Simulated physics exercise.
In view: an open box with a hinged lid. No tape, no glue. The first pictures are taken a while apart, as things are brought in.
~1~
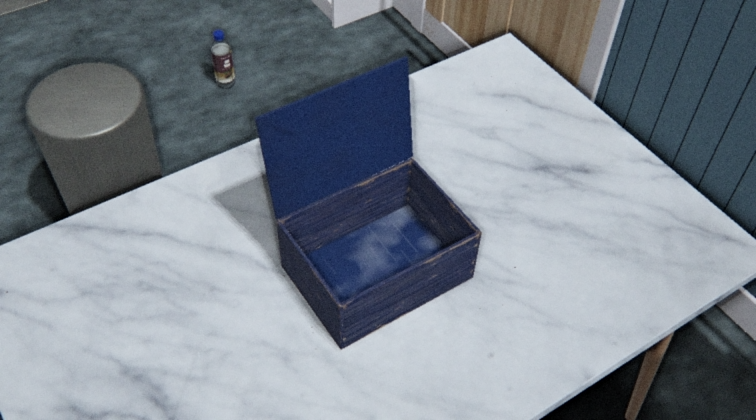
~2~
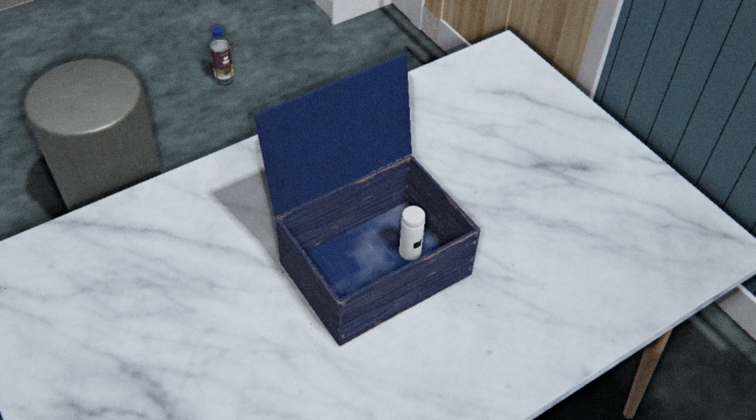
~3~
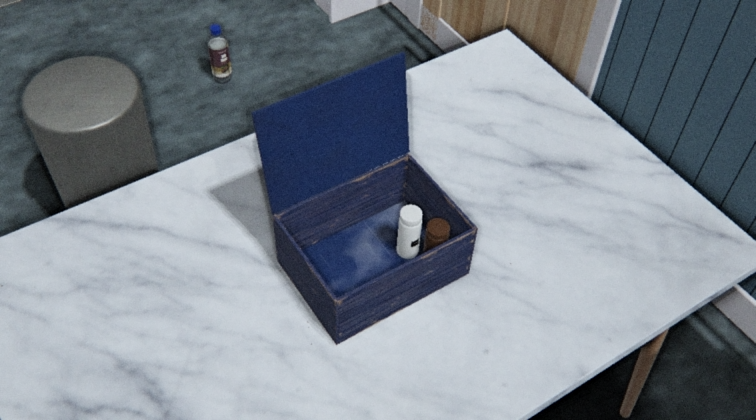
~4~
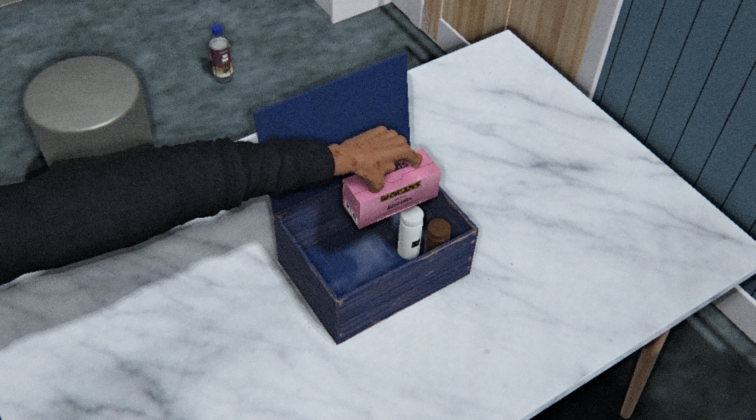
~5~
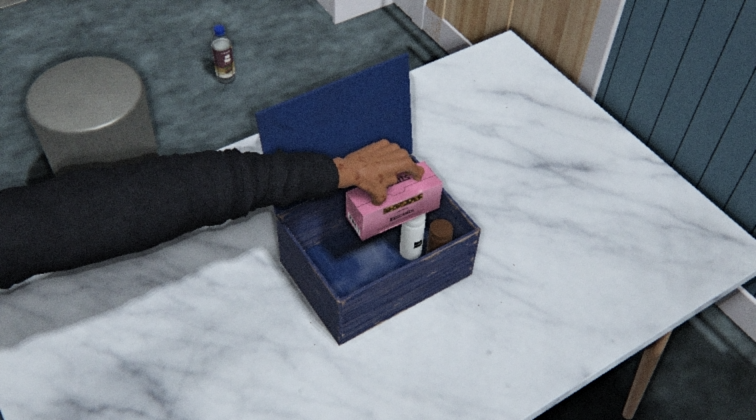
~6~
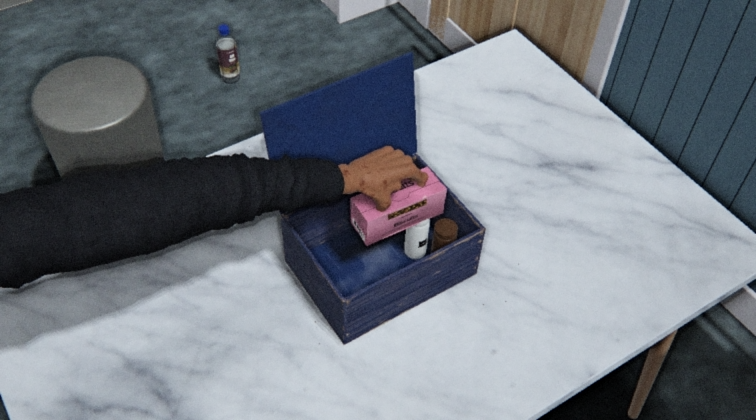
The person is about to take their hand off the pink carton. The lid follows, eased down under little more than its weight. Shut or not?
The lid will not close.
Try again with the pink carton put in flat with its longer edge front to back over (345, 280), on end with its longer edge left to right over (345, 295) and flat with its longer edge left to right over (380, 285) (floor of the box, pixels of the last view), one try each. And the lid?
First try: It closes; second try: It will not close; third try: It closes.
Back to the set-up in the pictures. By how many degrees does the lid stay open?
About 30°.
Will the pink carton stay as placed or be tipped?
It tips.
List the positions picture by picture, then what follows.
In the first frame, the last thing is not in view yet.
In the second frame, the last thing is not in view yet; white shaker (412, 233).
In the third frame, the last thing is not in view yet; white shaker (409, 232).
In the fourth frame, still above its spot; pink carton (391, 188); white shaker (410, 232).
In the fifth frame, still above its spot; pink carton (394, 200); white shaker (412, 233).
In the sixth frame, put in, still held; pink carton (398, 206); white shaker (417, 232).
Then, 0.40 s past the last view, pink carton on its side near (367, 240).
Then, 1.00 s past the last view, lid starting down; pink carton on its side near (360, 241).
Then, 1.40 s past the last view, lid 72° above the rim; pink carton on its side near (363, 240).
Then, 1.90 s past the last view, lid 39° above the rim; pink carton on its side near (363, 240).
Finally, lid 30° above the rim; down or leaning hard in the box, pink carton; the other 2 still in place. Final places as the last picture's camera would see them, pink carton near (363, 240).
